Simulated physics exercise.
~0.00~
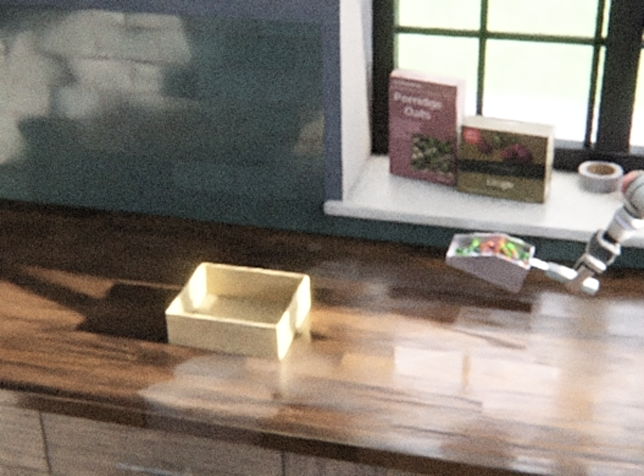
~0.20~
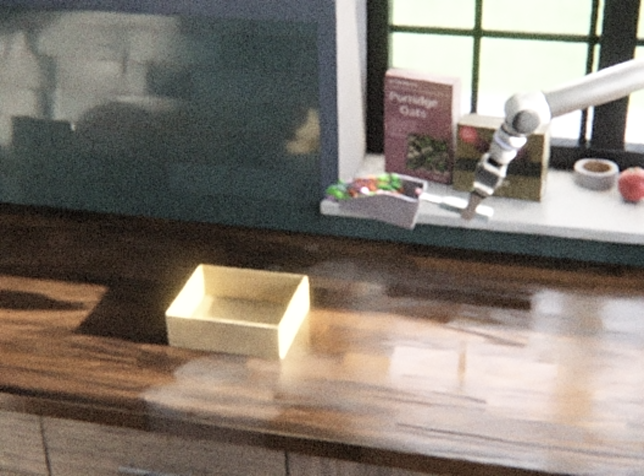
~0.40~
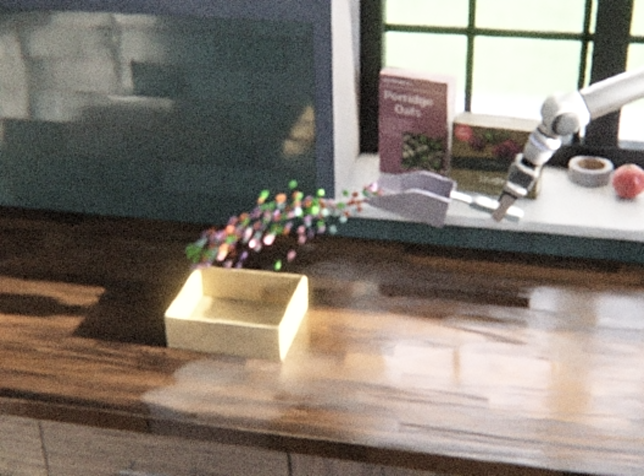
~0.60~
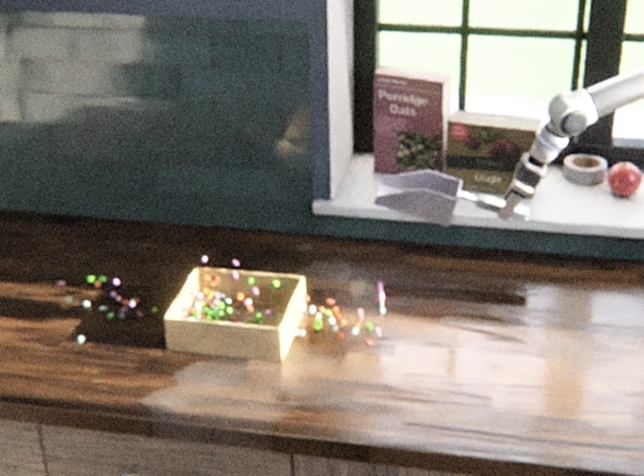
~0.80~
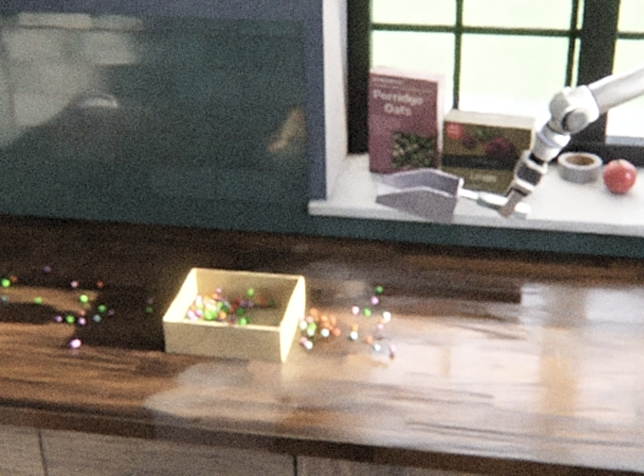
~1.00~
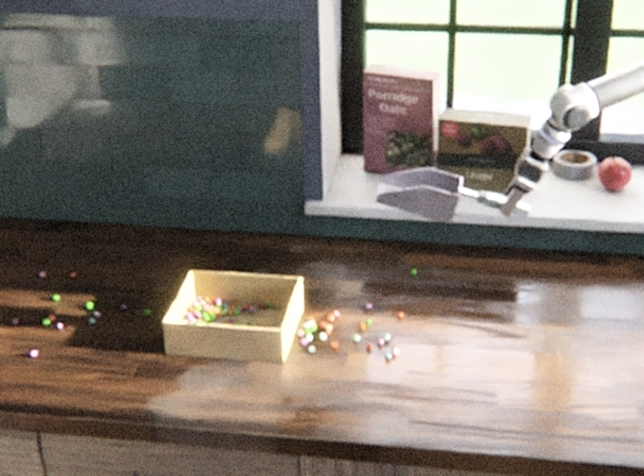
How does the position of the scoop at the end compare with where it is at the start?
The scoop ends up further left and higher in view than at the start, in front of the two boxes on the windowsill.
